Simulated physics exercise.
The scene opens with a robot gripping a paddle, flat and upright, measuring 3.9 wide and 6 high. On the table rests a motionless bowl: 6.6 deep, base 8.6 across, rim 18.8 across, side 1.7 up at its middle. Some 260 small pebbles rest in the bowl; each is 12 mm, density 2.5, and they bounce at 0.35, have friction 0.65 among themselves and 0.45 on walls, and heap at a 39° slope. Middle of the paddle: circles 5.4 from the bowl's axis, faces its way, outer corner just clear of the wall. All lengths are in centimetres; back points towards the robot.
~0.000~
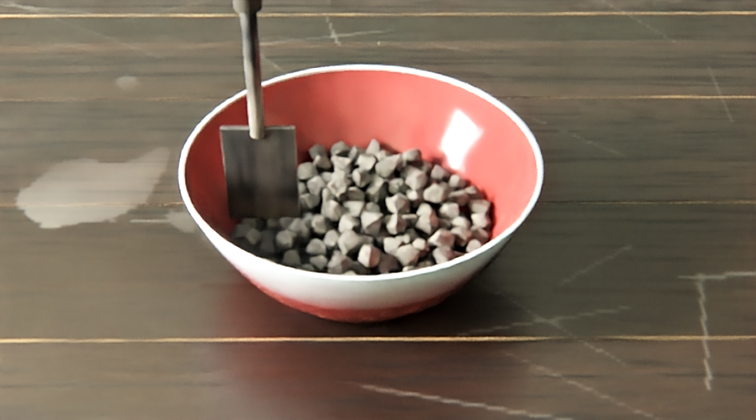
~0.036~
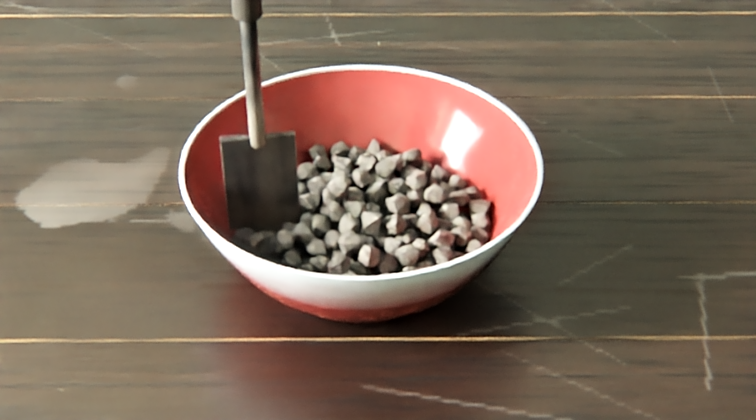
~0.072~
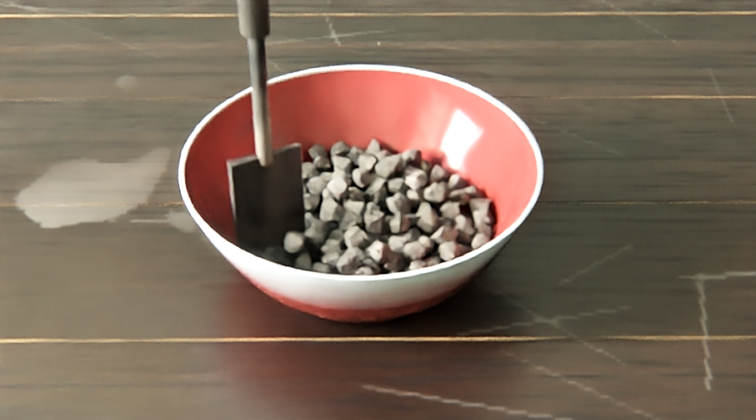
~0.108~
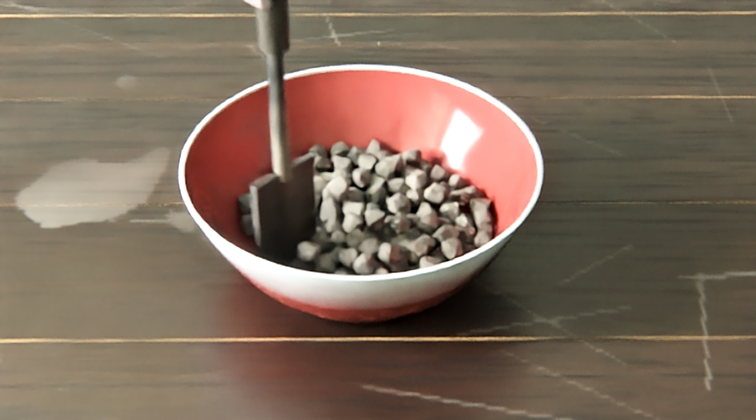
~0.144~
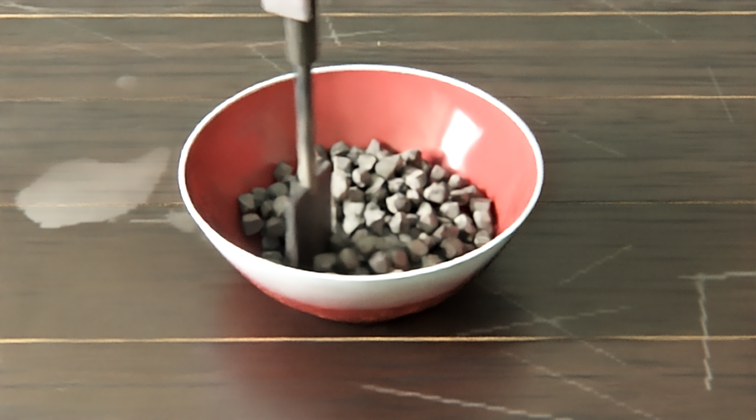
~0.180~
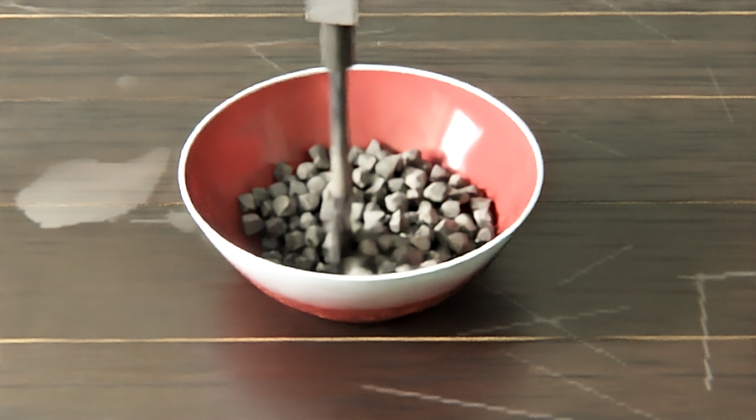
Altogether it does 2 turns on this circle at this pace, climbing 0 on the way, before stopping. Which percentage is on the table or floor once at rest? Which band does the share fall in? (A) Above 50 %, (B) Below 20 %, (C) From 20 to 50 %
(B) Below 20 %.
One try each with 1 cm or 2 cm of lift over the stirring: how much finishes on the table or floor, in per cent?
Estimates: 5 % and 0 %.
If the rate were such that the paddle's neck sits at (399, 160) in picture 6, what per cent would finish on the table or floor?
About 25 per cent.
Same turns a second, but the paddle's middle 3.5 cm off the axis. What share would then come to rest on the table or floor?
Then about 5 %.
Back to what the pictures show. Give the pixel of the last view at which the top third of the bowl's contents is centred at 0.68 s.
Near (252, 199).
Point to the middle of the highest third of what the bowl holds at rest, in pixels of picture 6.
Estimated centre: (281, 245).
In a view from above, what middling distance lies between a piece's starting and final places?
7 cm.
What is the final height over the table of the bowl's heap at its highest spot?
Around 7.0 cm above the table.
After 0.68 s, 332° round, highest piece 8 above the table; 257 in the bowl, 3 on the table or floor, 1 in flight or on the tool.
After 1.18 s, 224° round, highest piece 8 above the table; 240 in the bowl, 21 on the table or floor.
After 1.63 s, 0° round, highest piece 7 above the table; 235 in the bowl, 26 on the table or floor.
After 2.33 s, 0° round, highest piece 7 above the table; 235 in the bowl, 26 on the table or floor.
In the end, 235 in the bowl, 26 on the table or floor. That is 10 % on the table or floor.
